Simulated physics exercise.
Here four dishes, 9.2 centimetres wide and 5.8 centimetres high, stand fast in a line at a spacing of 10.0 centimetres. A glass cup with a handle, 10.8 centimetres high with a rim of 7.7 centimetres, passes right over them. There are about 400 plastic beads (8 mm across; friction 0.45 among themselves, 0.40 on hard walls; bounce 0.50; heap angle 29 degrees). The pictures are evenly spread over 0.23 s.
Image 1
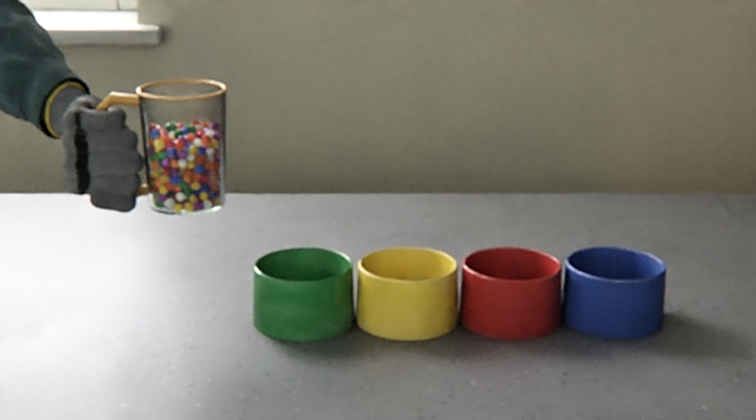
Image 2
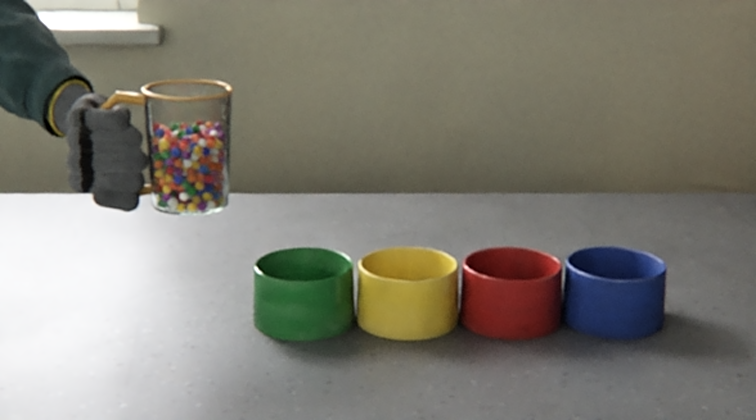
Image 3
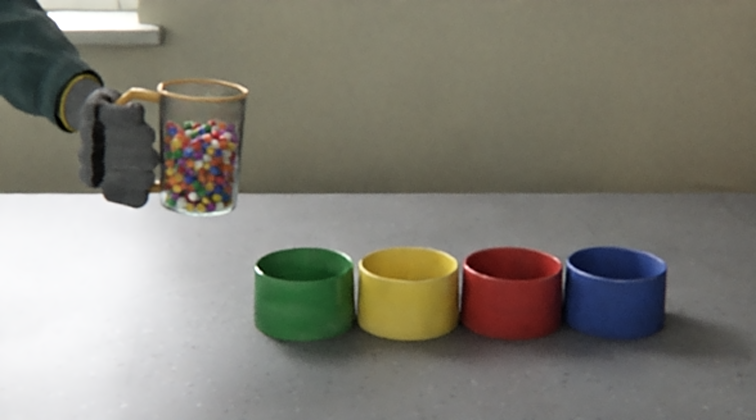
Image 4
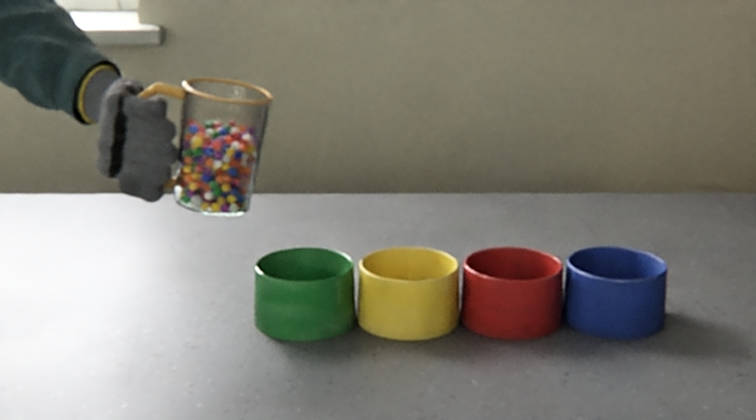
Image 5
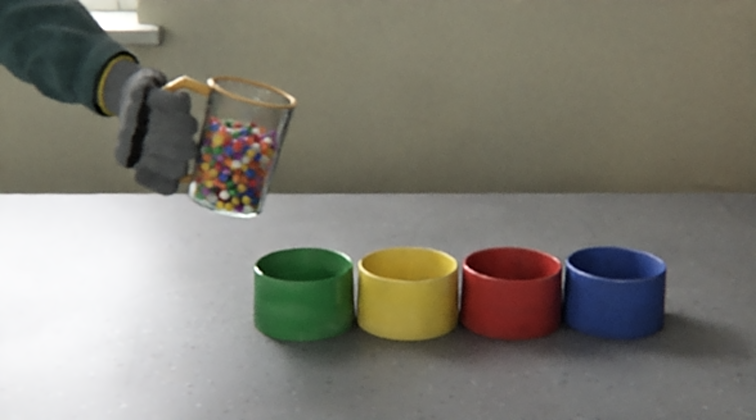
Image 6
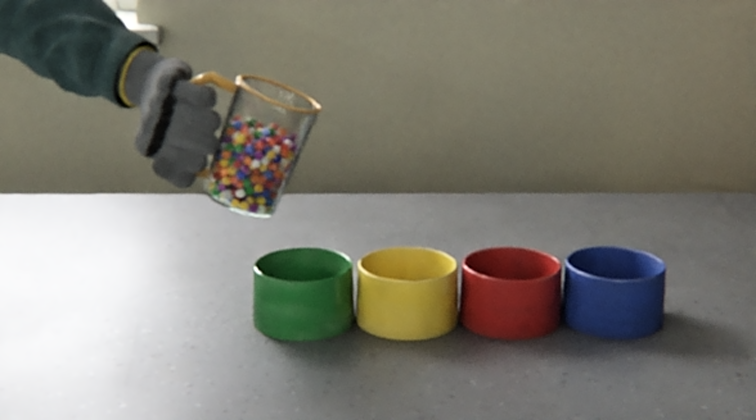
A plain room with a pale olive wall and a grey tabletop is seen from the front and slightly above, the camera still. Green, yellow, red and blue dishes stand in a row from left to right, while a gloved hand at upper left holds a clear cup of multicoloured beads. The hand carries the cup a short way right, gradually tilting it rightward above the green dish's left side.
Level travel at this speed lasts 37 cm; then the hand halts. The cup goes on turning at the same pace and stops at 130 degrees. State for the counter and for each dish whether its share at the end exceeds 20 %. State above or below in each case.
In the end red: Gets a fifth at most. Blue: Gets more than a fifth. Green: Gets a fifth at most. Yellow: Gets a fifth at most. Counter: Gets more than a fifth.
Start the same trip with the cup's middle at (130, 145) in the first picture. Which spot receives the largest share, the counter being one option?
Result - top receiver is blue.
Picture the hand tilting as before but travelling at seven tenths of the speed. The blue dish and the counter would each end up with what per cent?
Blue: 60; counter: 10.
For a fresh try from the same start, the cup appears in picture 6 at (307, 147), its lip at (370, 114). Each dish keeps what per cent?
Kept per dish: Red = 0, blue = 50, green = 0, yellow = 0.
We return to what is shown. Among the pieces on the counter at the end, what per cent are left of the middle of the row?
0 percent.
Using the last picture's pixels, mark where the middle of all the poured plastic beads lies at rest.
After settling, the middle sits near (634, 305).
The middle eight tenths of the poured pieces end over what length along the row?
Spread: Around 25 cm.
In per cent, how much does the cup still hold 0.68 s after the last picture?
I'd estimate some 95 per cent of the load.
Then, 0.41 s after the last picture, tilt 74 degrees; cup holds 100 %.
Then, 0.68 s after the last picture, tilt 109 degrees; cup holds 95 %.
Then, 1.05 s after the last picture, tilt 130 degrees; cup holds 0 %, blue 65 %.
In the end, red 0 %, blue 65 %, green 0 %, yellow 0 %, counter 35 %.
